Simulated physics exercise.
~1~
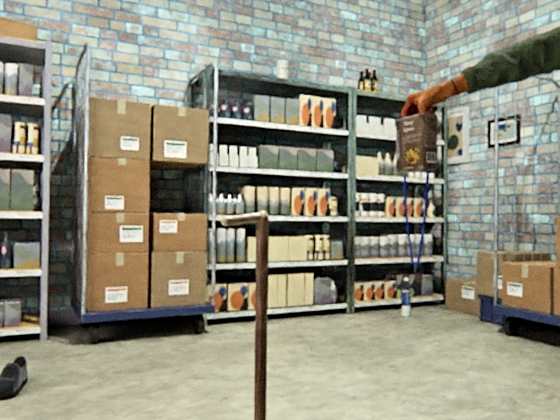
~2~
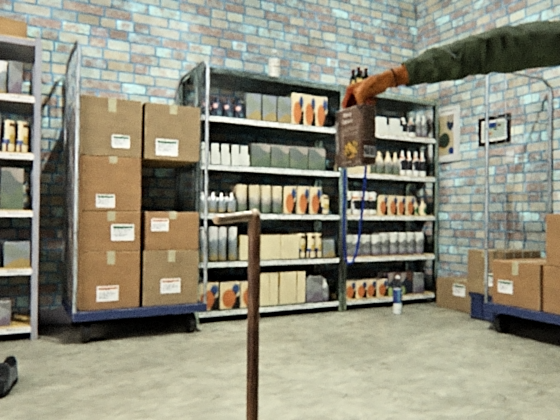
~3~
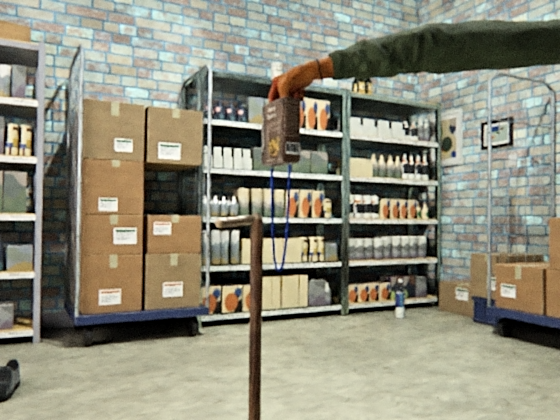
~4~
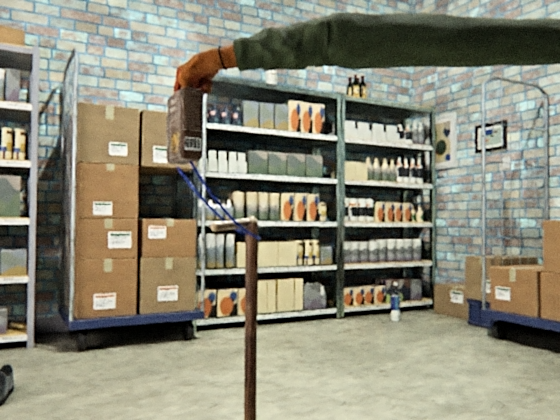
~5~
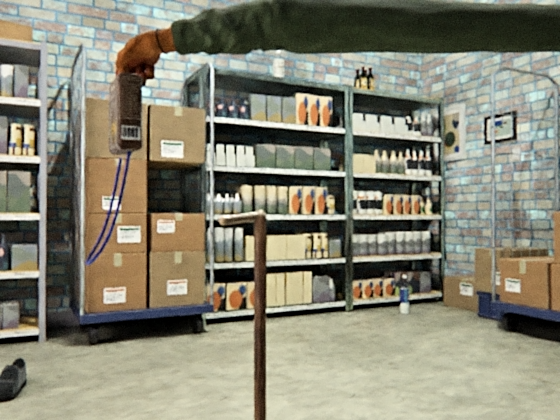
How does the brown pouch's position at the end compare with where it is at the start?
At the start the brown pouch is on the right side of the hooked post, in front of the shelves. By the end it is well to the left of the post and slightly higher, in front of the stacked cartons.
To begin with, an orange-gloved hand on a green-sleeved arm holds a brown pouch upright in front of storeroom shelves, to the right of a thin post with a hooked top. A blue loop dangles beneath the pouch. The arm carries it steadily left, and the pouch passes above the post. Once it is beyond, the loop trails behind at a slant, stretching back close to the hook. The loop then comes away clean, and the pouch ends up left of the post, in front of the stacked cartons, with the loop hanging below it.
